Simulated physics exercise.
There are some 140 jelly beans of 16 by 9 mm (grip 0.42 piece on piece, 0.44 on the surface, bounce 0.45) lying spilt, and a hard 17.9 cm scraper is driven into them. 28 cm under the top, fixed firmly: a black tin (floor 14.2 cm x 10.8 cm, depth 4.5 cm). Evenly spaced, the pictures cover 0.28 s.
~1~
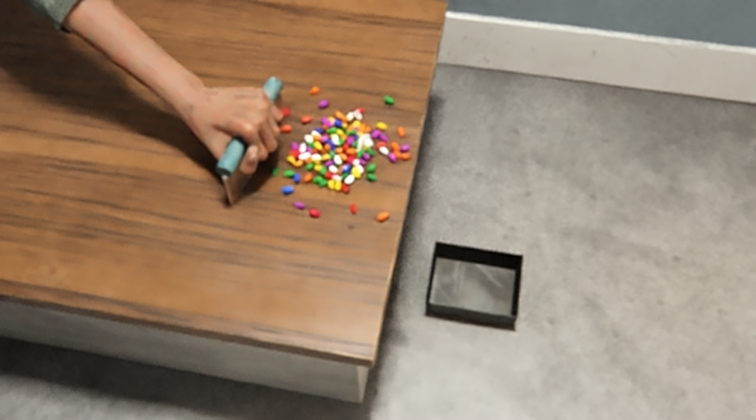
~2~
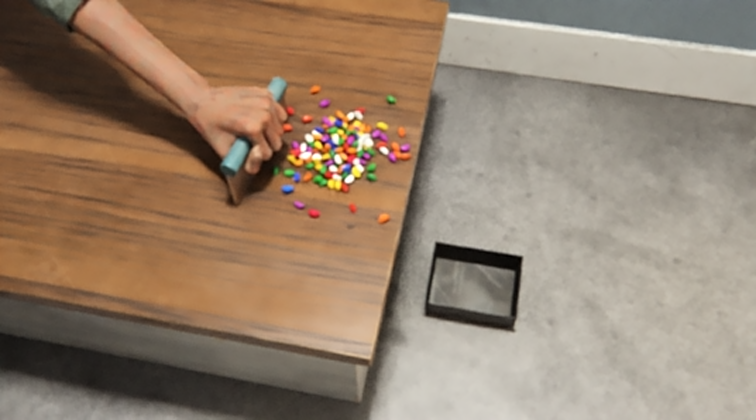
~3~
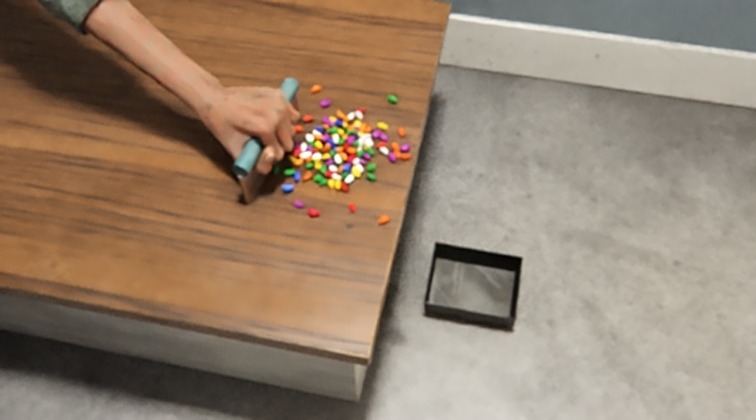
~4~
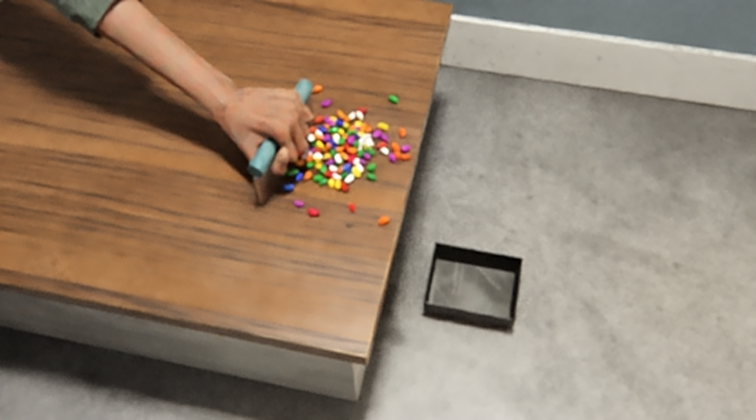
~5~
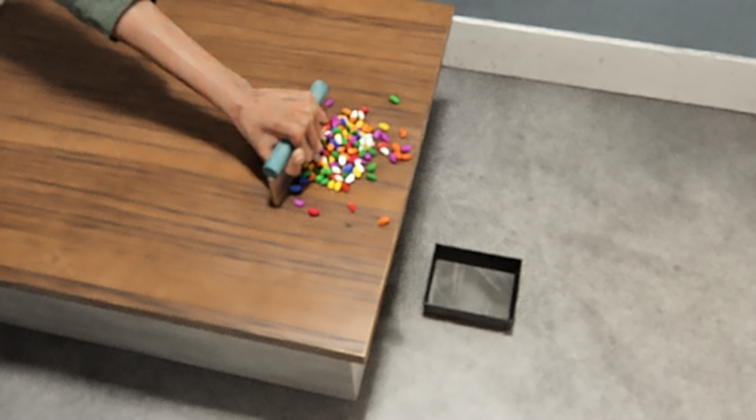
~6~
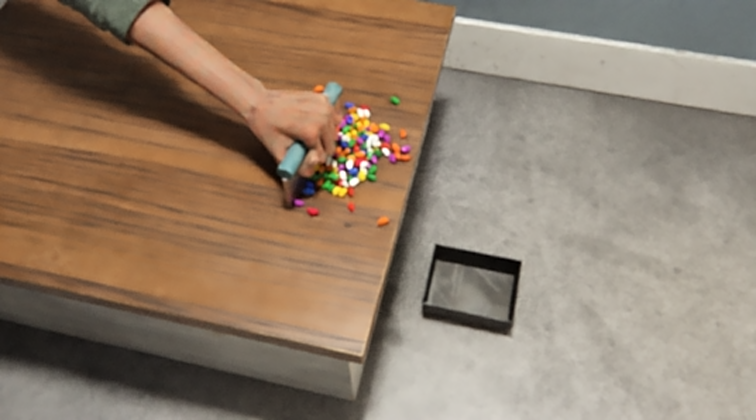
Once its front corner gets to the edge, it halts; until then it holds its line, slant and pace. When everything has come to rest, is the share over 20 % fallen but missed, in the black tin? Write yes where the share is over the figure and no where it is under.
Fallen but missed: Yes; black tin: Yes.
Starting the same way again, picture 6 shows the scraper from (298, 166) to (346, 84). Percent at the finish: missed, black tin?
When it all settles, 55 percent has missed, while the black tin gets 20 percent.
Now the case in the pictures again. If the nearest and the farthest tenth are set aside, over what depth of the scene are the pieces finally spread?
Around 30 centimetres.
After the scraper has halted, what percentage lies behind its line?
Near 15 percent, give or take.
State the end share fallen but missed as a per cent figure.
Near 45 in a hundred, give or take.
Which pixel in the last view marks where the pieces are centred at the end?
I'd say close to (461, 271) in the last picture.
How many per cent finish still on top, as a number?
It comes to around 15 percent.
Then, 0.21 s after the last picture, scraper 16 cm from its start, spill 19 cm wide; off the edge, not caught 5 %, still on top 95 %.
Then, 0.41 s after the last picture, scraper 21 cm from its start, spill 22 cm wide; black tin 5 %, off the edge, not caught 65 %, still on top 30 %.
Then, 0.59 s after the last picture, scraper 21 cm from its start, spill 26 cm wide; black tin 40 %, off the edge, not caught 40 %, still on top 20 %.
In the end, black tin 35 %, fallen but missed 45 %, still on top 15 %.
